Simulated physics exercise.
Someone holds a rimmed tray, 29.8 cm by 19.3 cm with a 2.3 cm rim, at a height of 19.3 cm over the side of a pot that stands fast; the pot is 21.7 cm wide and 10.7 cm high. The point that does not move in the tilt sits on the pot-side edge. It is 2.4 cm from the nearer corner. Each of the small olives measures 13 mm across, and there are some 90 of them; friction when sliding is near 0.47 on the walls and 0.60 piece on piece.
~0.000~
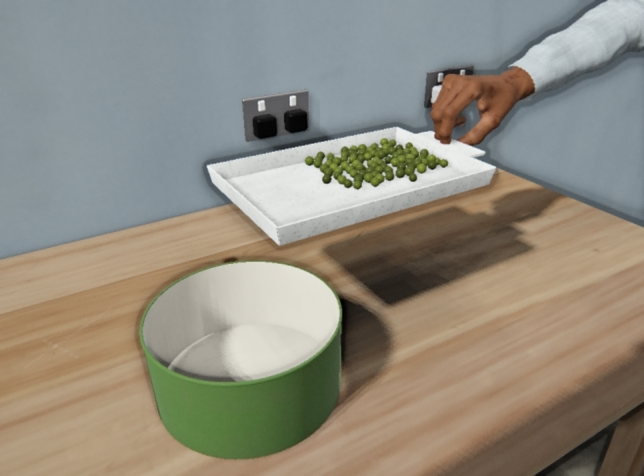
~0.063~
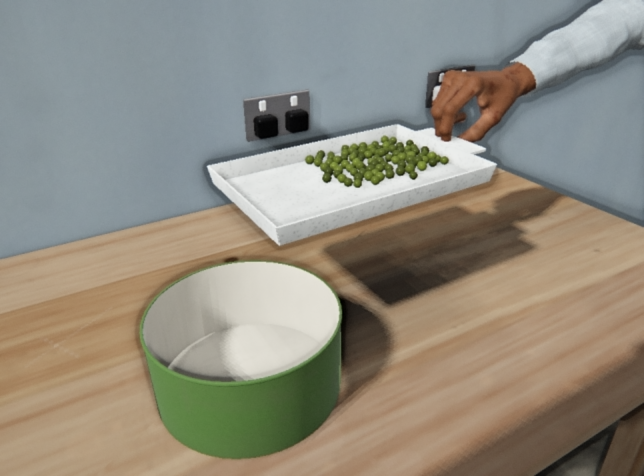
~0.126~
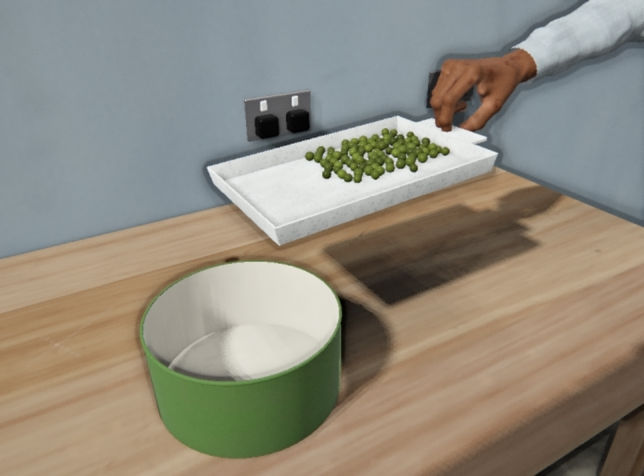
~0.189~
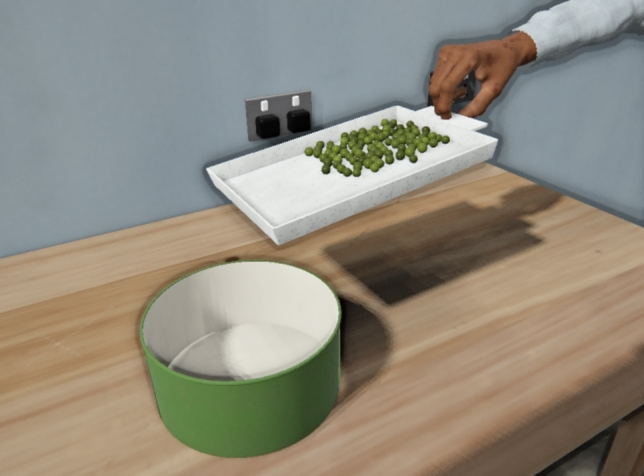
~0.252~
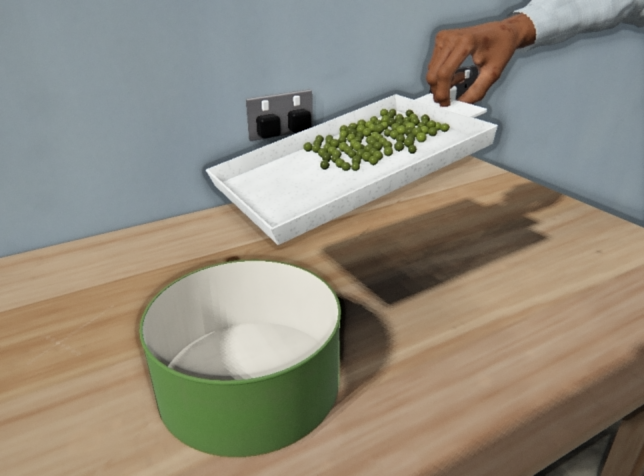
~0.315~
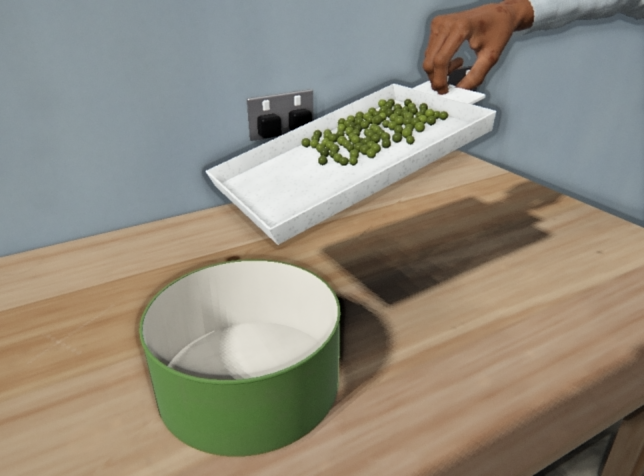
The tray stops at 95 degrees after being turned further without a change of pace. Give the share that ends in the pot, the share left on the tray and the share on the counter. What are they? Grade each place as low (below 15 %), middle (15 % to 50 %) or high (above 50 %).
Pot - middle; tray - low; counter - high.
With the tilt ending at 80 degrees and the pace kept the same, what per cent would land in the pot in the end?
You'd end up with some 5 % in the pot.
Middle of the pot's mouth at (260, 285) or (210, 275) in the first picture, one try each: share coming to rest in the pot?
In order, about 65 and about 100 per cent.
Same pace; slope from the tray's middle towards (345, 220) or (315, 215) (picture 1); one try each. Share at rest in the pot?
First try: About 70 percent; second try: About 100 percent.
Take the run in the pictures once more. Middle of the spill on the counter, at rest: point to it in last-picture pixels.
(176, 312), roughly.
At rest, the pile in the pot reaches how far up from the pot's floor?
1.5 cm.
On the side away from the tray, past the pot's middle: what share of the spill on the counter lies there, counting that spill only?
Some 80 per cent.
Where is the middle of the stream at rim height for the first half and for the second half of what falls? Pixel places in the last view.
It passes about (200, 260) first and (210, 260) afterwards.
After 0.99 s, tilt 52 degrees; the tray holds 95 %, the pot 0 %.
Then, at 1.43 s, tilt 77 degrees; the tray holds 95 %, the pot 0 %.
Then, at 1.96 s, tilt 95 degrees; the tray holds 40 %, the pot 15 %.
In the end, at 3.2 s, pot 35 %, tray 0 %, counter 65 %.
